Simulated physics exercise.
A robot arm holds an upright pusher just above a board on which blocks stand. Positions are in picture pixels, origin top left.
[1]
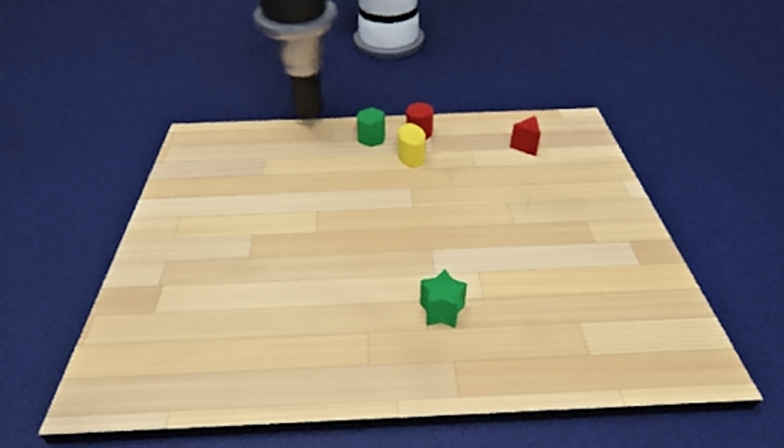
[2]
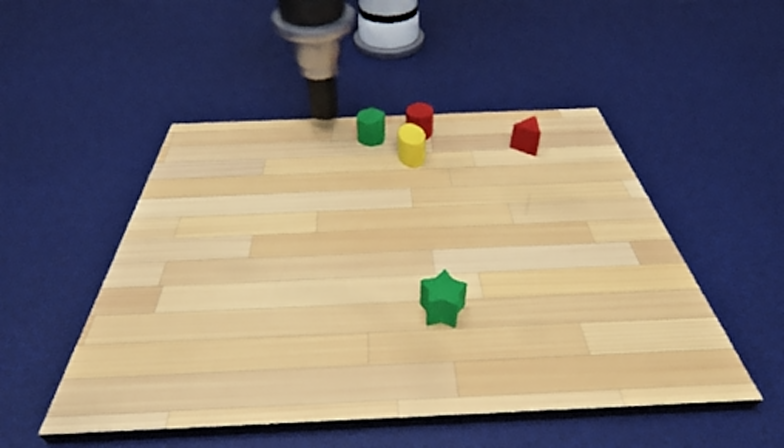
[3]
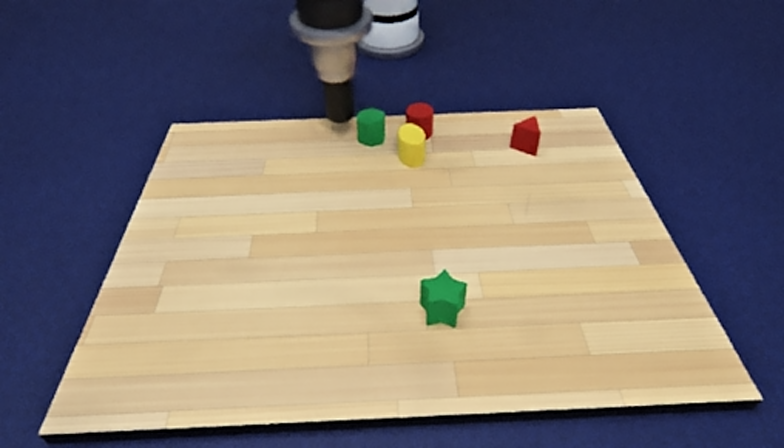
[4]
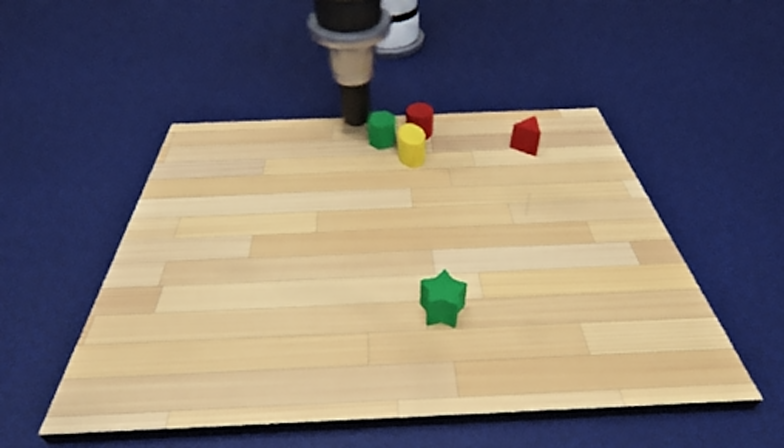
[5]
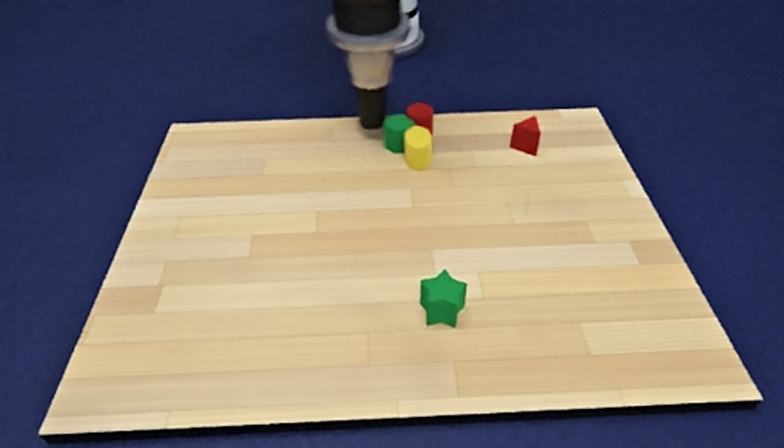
On a wooden board, a robot arm moves right and nudges the green block against others.
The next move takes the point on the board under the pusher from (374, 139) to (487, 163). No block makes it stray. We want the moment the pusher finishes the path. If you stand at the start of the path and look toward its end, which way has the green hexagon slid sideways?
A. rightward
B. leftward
B
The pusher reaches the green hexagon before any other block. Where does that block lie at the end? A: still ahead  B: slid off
(A)
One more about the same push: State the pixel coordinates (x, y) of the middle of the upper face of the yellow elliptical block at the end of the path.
Roughly at (447, 148).
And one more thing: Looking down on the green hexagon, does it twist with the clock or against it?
It goes anticlockwise.
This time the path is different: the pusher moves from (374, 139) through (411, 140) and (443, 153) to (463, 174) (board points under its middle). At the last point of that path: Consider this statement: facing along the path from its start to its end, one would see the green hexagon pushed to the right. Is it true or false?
This is false.
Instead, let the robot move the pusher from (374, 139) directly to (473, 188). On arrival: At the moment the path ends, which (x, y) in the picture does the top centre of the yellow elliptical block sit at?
Near (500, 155).
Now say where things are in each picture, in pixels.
The first picture shows lower end of the pusher at (310, 111), tops of blocks, green hexagon at (371, 115), yellow elliptical block at (412, 133), red circular block at (420, 109), red triangular piece at (530, 124).
The second picture shows pusher at (325, 114), blocks as before.
The third picture shows pusher at (341, 117), blocks as before.
The fourth picture shows pusher at (357, 120), green hexagon at (382, 118).
The fifth picture shows pusher at (373, 123), green hexagon at (398, 122), yellow elliptical block at (418, 136), red circular block at (420, 109), red triangular piece at (530, 124).
What follows on the original path. One third of the way, pusher at (411, 130); green hexagon at (438, 127); yellow elliptical block at (439, 143), turned 80° clockwise; red circular block at (427, 109).
Two thirds of the way, pusher at (450, 138); green hexagon at (480, 133); yellow elliptical block at (446, 147); red circular block at (427, 109).
At the end, pusher at (489, 147); green hexagon at (520, 139), turned 25° anticlockwise; yellow elliptical block at (447, 148), turned 130° clockwise; red circular block at (427, 109); red triangular piece not moved.
